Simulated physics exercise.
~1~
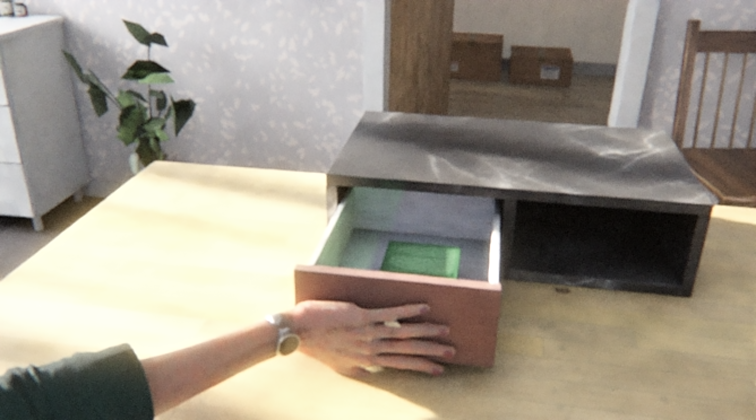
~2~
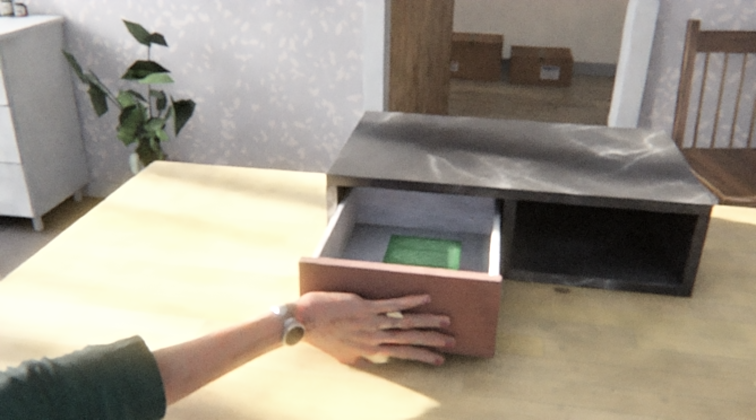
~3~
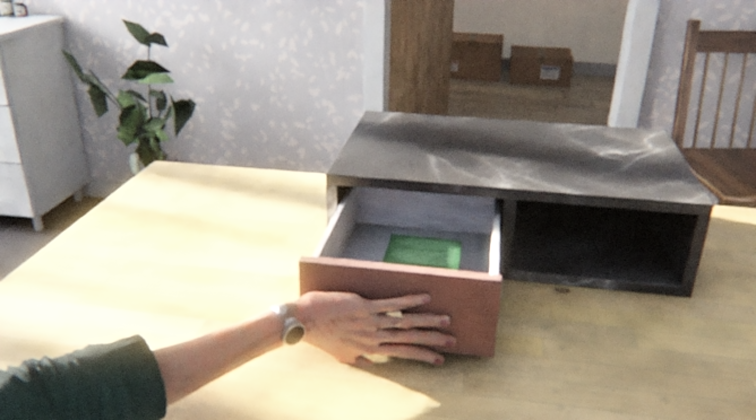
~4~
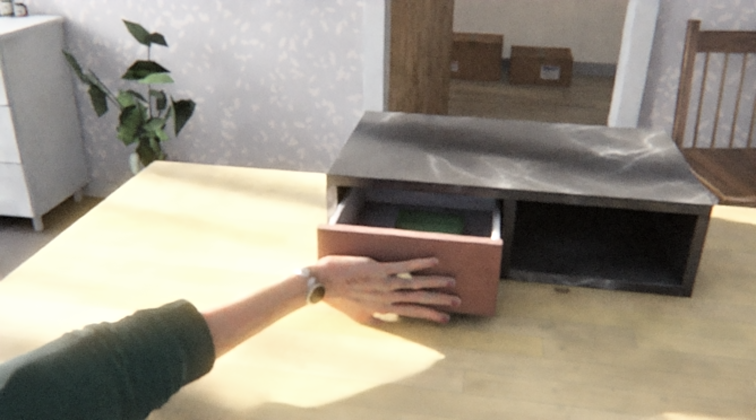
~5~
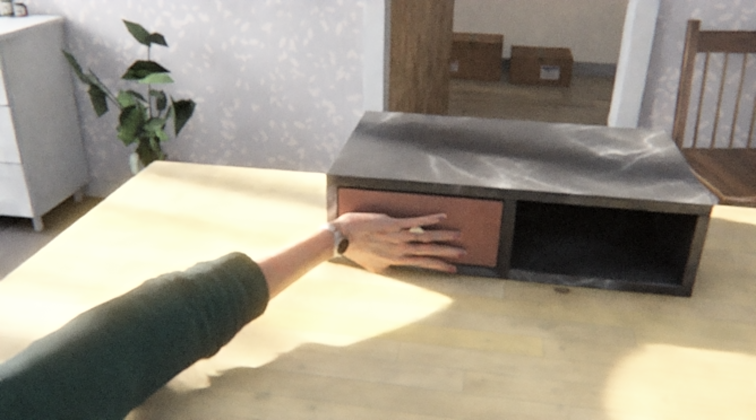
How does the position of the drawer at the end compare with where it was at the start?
At the start the drawer is pulled well out of the dark cabinet, with the green packet visible inside. By the end it has been pushed all the way in and sits flush with the cabinet's front.
